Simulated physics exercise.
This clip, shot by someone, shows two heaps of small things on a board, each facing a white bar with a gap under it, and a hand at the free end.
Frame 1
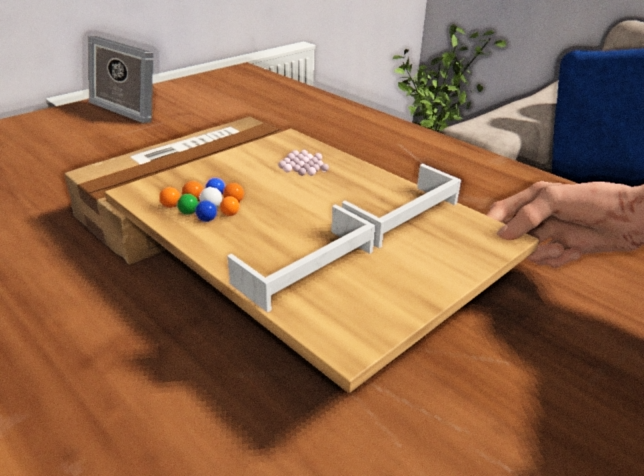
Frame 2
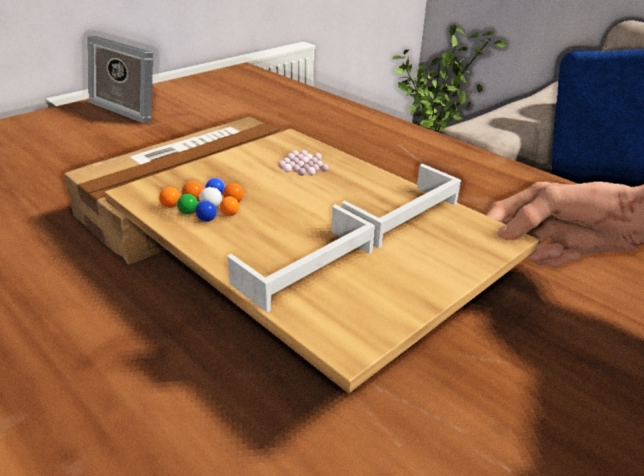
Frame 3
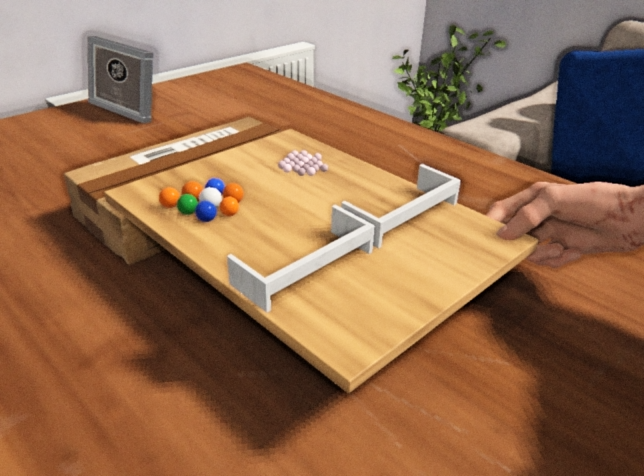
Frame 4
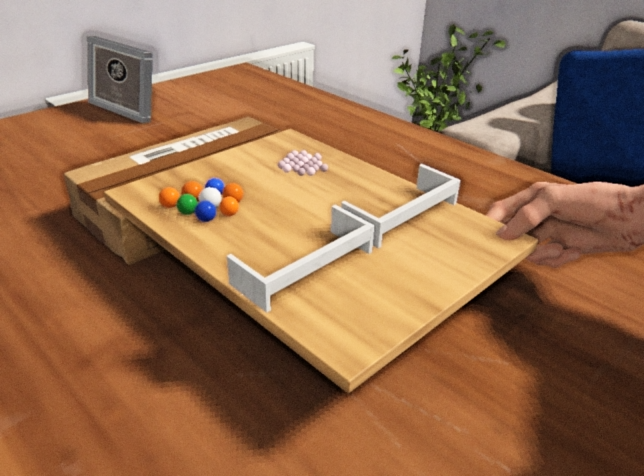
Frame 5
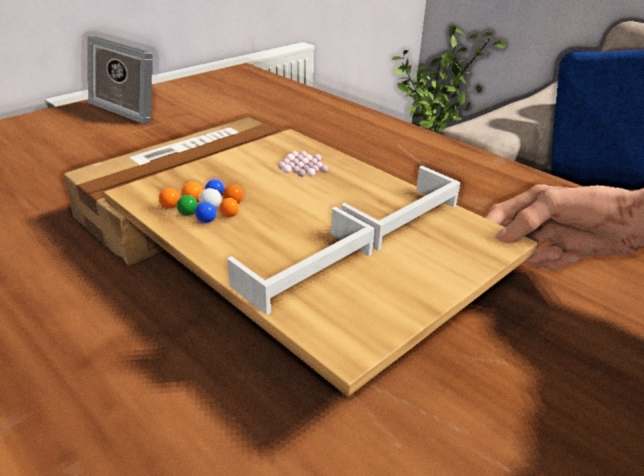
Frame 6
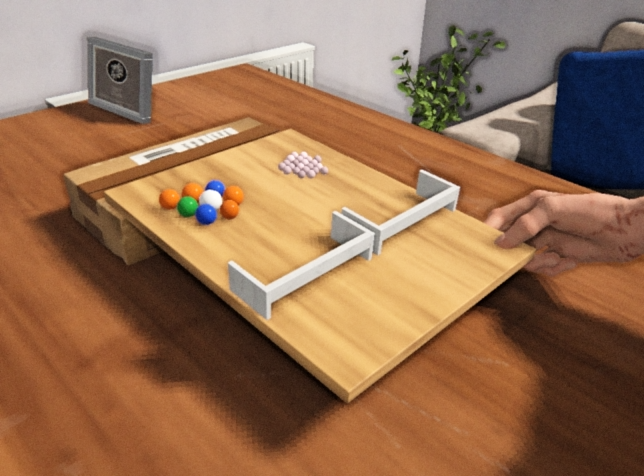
A hand slightly lowers the free end of a wooden board holding two candy piles.
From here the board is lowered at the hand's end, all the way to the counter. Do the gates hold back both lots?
The near portion is blocked. The far portion makes it out.
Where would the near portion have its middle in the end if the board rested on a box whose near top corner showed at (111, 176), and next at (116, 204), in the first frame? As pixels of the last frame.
One: About (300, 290). Two: About (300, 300).
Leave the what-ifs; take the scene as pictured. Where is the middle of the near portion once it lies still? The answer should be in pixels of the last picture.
Its centre finishes near (300, 306).
Then, 0.26 s later than the last frame, board sloping at 8°; near portion on its way down; far portion where it was.
Then, 0.54 s later than the last frame, board resting at 11°; near portion on its way down; far portion on its way down.
Then, 0.87 s later than the last frame, board resting at 11°; near portion has reached its gate; far portion every one past its gate.
When it is over, board resting at 11°; near portion gathered behind its gate; far portion every one past its gate.
